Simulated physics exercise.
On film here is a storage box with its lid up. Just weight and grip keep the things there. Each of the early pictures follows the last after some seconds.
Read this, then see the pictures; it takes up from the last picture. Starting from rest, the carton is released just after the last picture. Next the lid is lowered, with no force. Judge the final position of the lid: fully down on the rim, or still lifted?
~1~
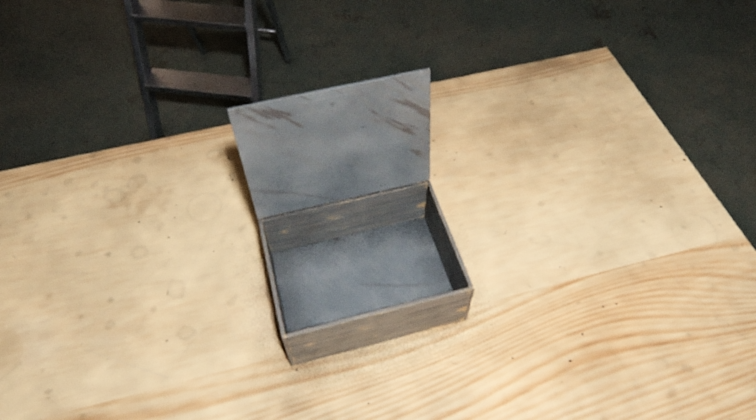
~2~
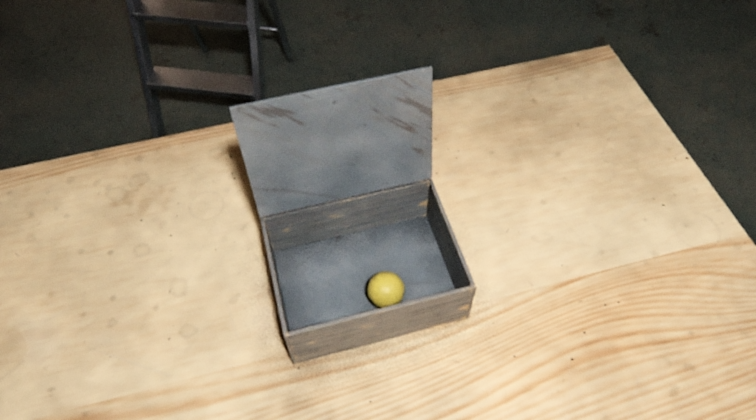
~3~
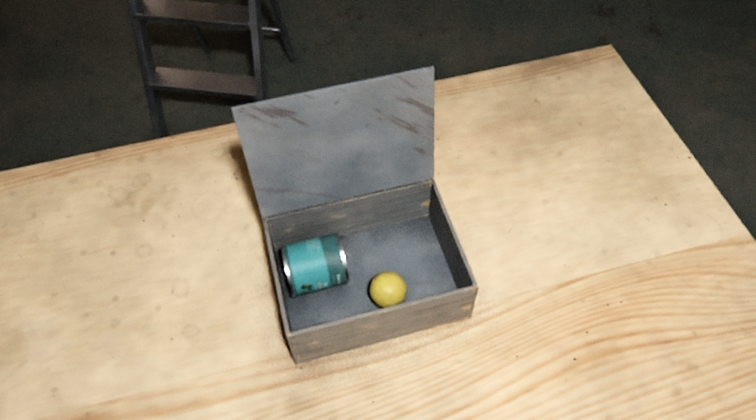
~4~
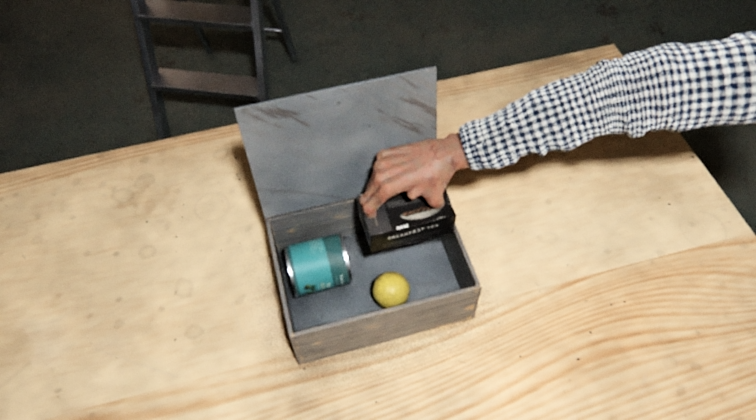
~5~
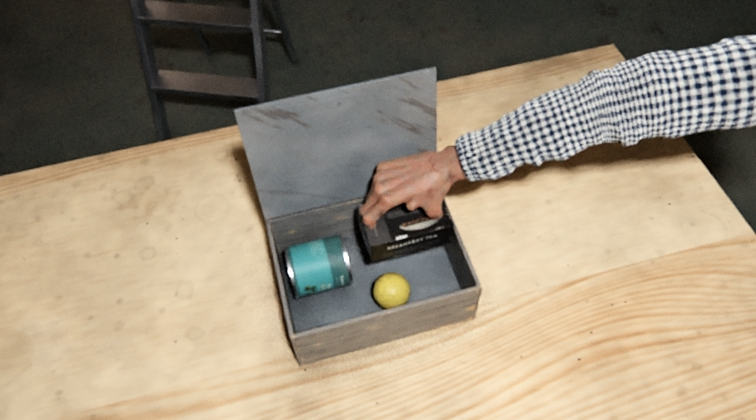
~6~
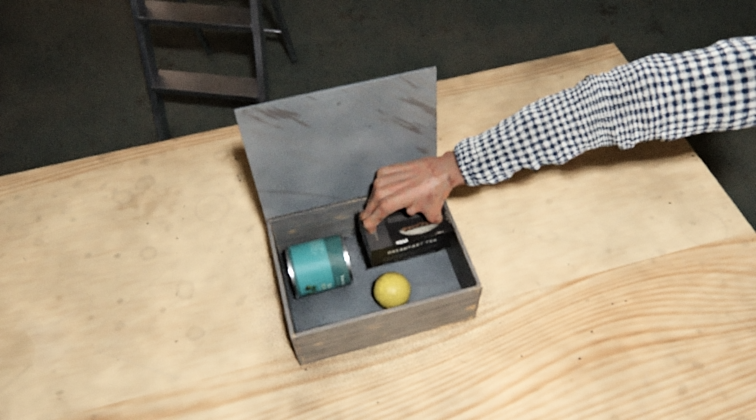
The box is going to be capped.
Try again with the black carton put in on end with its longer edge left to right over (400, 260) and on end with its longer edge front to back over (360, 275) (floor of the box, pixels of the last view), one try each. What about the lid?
First time round it won't go down, and second time round it drops into place.
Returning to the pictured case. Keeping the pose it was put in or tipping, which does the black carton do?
It keeps its pose.
Then, 1.00 s later than the last frame, lid starting down; black carton moved a little near (405, 249).
Then, 1.70 s later than the last frame, lid 53° above the rim; black carton moved a little near (405, 249).
Then, 2.10 s later than the last frame, lid 21° above the rim; black carton moved a little near (405, 249).
When it is over, lid shut; moved from the start, black carton; the other 2 as before. End places, in pixels of the last picture, black carton near (405, 249).
